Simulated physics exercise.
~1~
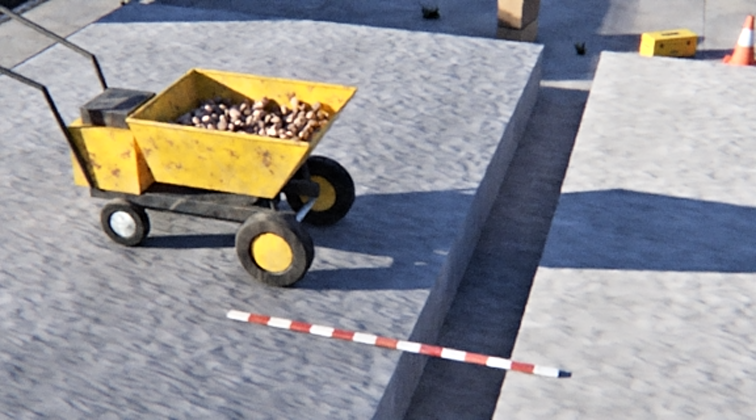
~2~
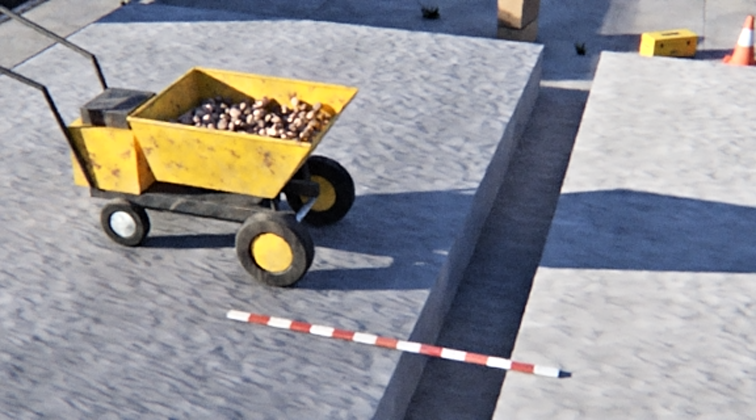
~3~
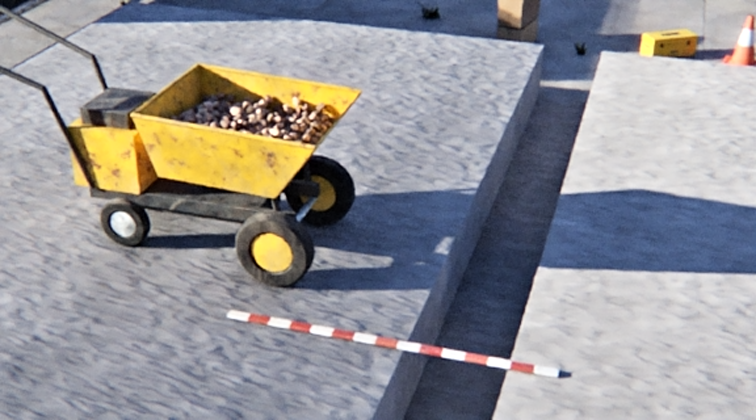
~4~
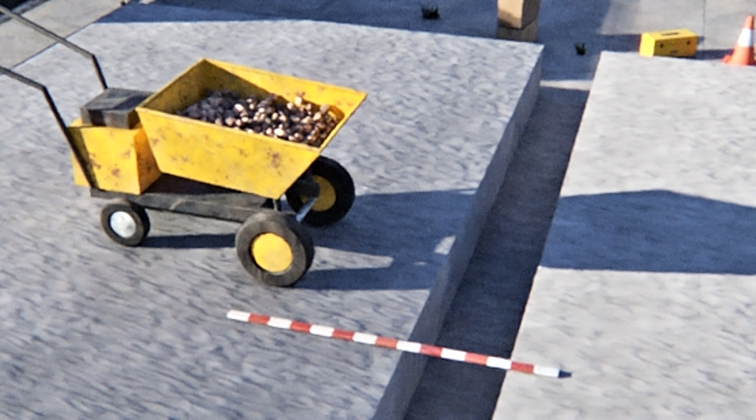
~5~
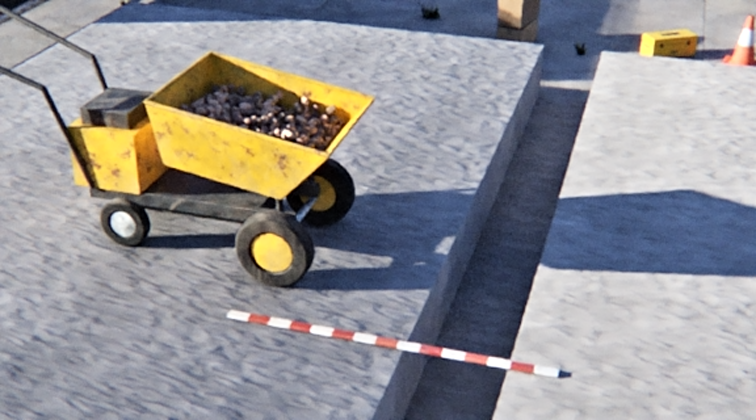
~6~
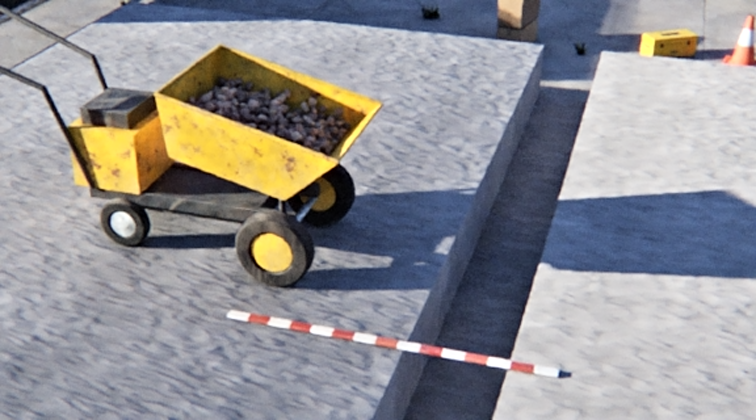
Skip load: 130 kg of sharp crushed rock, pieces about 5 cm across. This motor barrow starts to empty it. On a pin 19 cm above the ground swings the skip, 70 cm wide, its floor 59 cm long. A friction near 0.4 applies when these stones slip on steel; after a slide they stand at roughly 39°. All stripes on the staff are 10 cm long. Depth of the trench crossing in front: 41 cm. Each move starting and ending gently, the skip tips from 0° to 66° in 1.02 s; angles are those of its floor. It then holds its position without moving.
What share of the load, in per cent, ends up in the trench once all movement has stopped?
About 39 per cent.
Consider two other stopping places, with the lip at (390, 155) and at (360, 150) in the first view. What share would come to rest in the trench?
Some 30 and some 45 per cent, in that order.
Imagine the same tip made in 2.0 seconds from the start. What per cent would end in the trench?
Estimate: About 30 %.
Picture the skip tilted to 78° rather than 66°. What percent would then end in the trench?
Then roughly 75 percent.
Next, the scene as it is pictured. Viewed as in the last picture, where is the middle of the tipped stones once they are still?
About (480, 347).
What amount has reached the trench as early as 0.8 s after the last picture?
Roughly 5% by that time.
Then, 0.5 s after the last picture the floor is at 55°, 100 % in the skip; the foremost stones are at (379, 203).
Then, 0.8 s after the last picture the floor is at 66°, 93 % in the skip, 3 % short of the trench, 4 % in the trench; the foremost stones are at (465, 265).
Then, 1.2 s after the last picture the floor is at 66°, 71 % in the skip, 4 % short of the trench, 26 % in the trench; the foremost stones are at (524, 340).
Then, 3.1 s after the last picture the floor is at 66°, 57 % in the skip, 5 % short of the trench, 39 % in the trench; the foremost stones are at (522, 347).
